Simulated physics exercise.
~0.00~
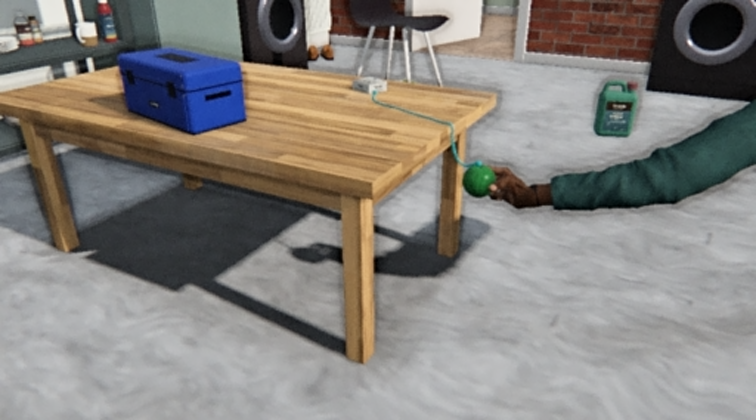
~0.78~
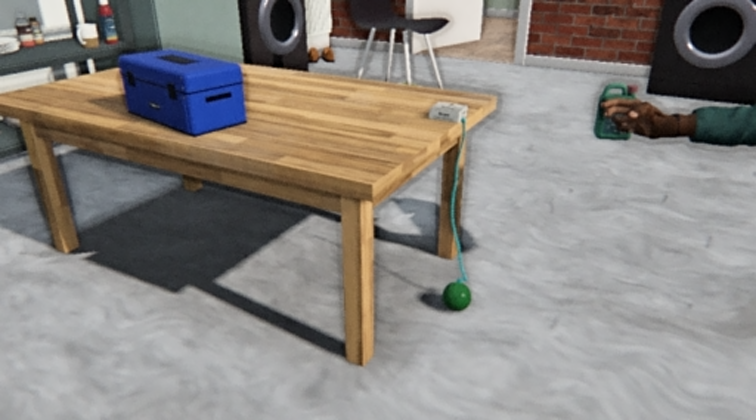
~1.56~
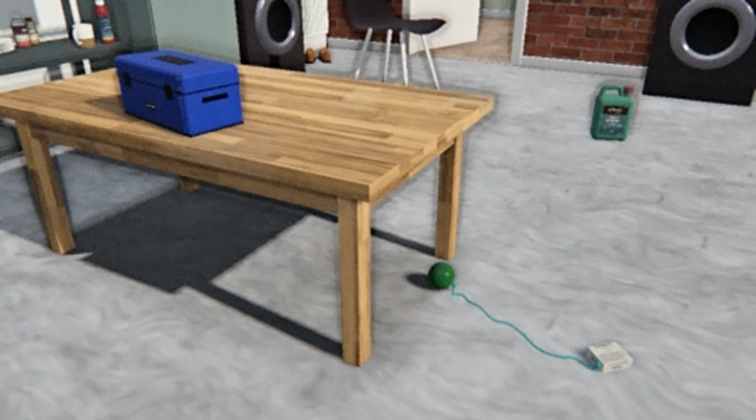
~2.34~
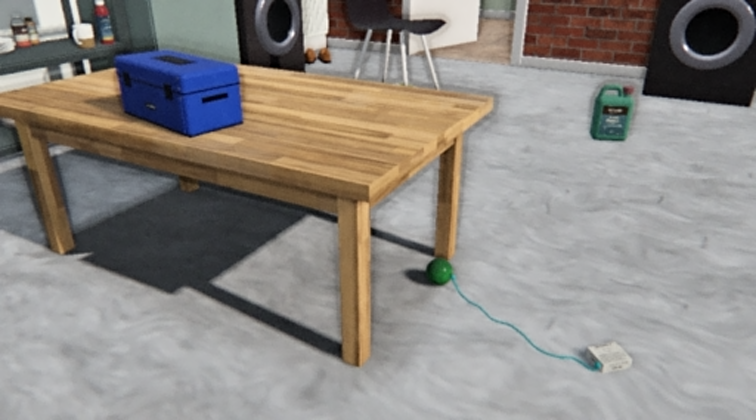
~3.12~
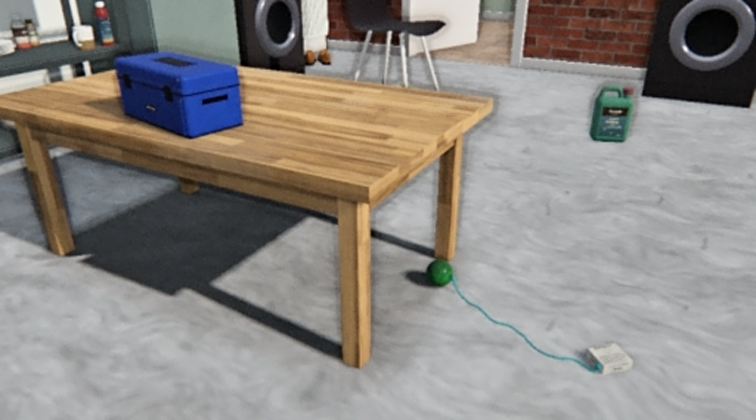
A hand releases a green ball, which drops and pulls a tied white box to the floor.
